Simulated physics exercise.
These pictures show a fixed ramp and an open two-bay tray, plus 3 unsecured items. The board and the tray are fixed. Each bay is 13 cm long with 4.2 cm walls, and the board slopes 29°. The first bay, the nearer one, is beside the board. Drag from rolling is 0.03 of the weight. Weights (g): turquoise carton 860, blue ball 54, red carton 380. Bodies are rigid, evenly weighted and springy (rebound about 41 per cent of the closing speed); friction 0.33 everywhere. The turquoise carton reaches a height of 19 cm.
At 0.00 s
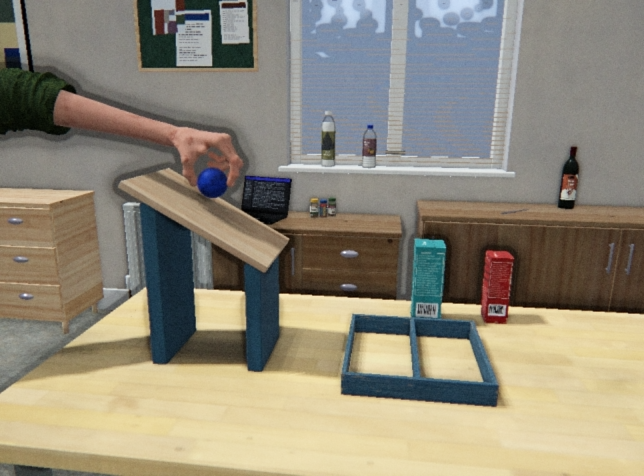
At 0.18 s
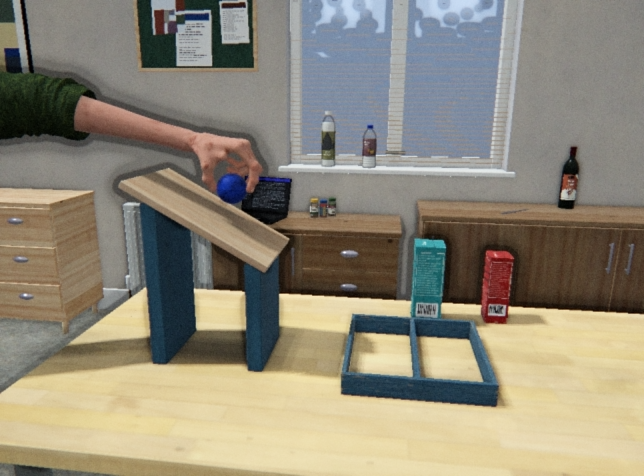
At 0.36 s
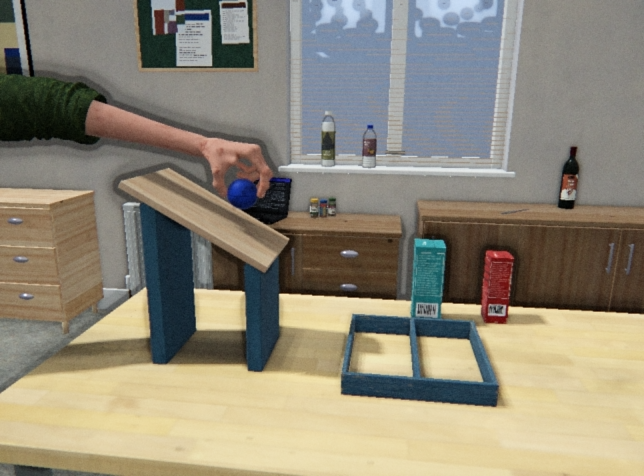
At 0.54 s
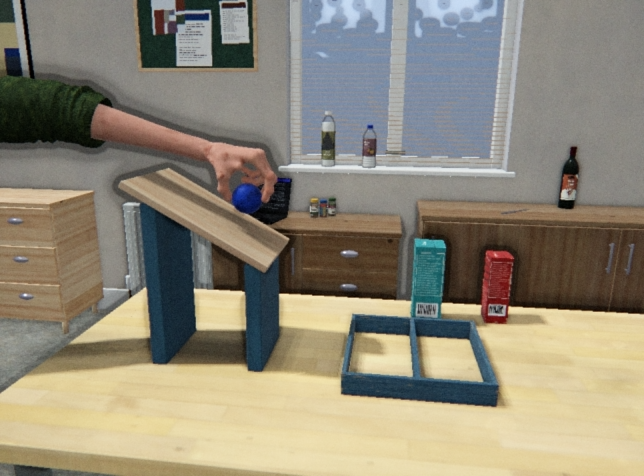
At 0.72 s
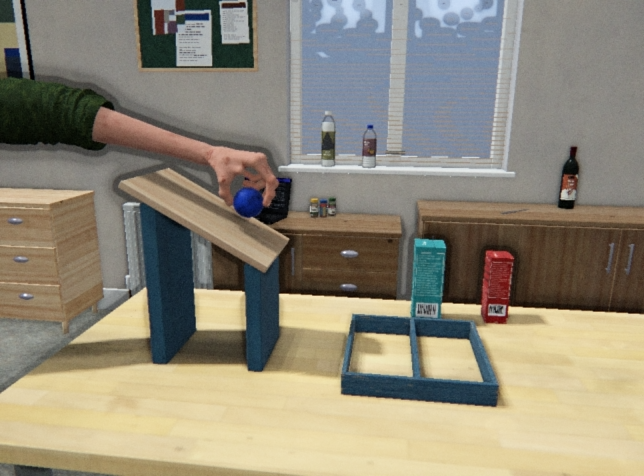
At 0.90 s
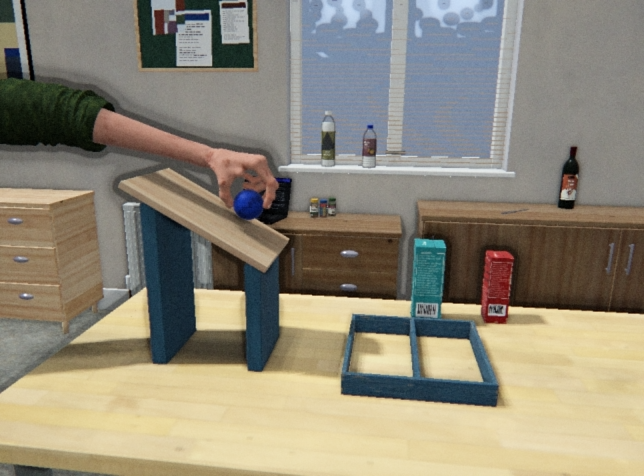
A hand moves a blue ball rightward down along a sloped board and holds it still.
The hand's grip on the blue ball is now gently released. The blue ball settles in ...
No bay at all.
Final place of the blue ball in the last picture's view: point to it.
Around (297, 342).
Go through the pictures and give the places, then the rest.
In the first picture, 8 cm still to go; blue ball (213, 183); turquoise carton (427, 282).
In the second picture, 4 cm still to go; blue ball (232, 189); turquoise carton (427, 282).
In the third picture, 2 cm still to go; blue ball (242, 194); turquoise carton (427, 282).
In the fourth picture, 1 cm still to go; blue ball (247, 199); turquoise carton (427, 282).
In the fifth picture, held still over the board; blue ball (249, 203); turquoise carton (427, 282).
In the sixth picture, held still over the board; blue ball (249, 205); turquoise carton (427, 282).
After 1.20 s, blue ball near (277, 233).
After 1.40 s, blue ball near (339, 328).
After 1.60 s, it is outside the bays; blue ball near (288, 338).
At rest (2.4 s), it is outside the bays; the bystanders in place, give or take 4 cm. Seen from the same camera at the end, blue ball near (297, 342).
